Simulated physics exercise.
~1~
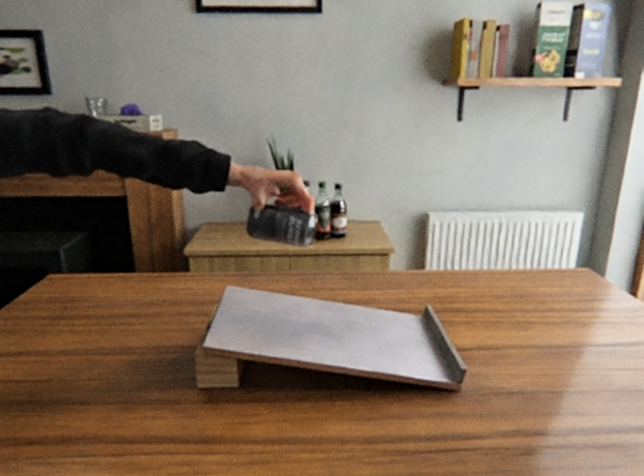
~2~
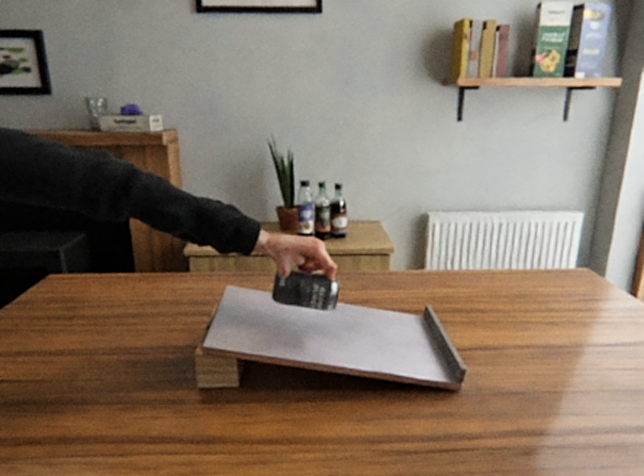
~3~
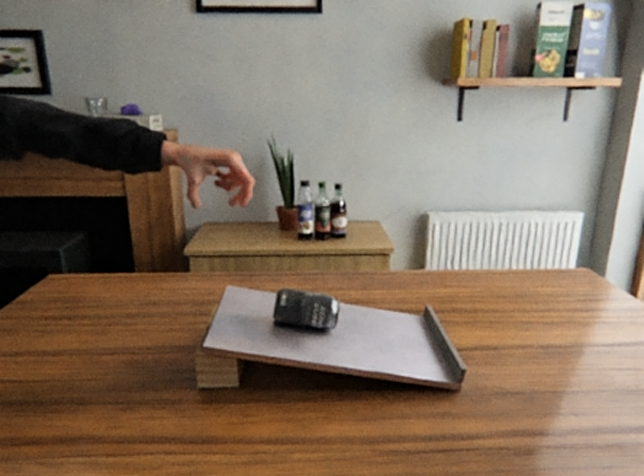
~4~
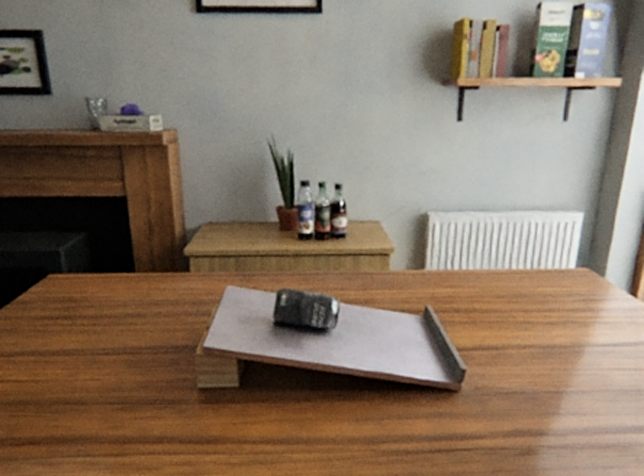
The clip opens on a wooden table holding a sloping board, propped on a block at its left end and edged with a raised lip at its lower right end. An arm in a dark sleeve reaches in from the left, holding a grey can on its side above the board. The hand lowers the can onto the upper part of the slope. It then lets go and draws back to the left, while the can stays put. Finally the arm is gone, and the can rests on its side in the same place on the tilted board.
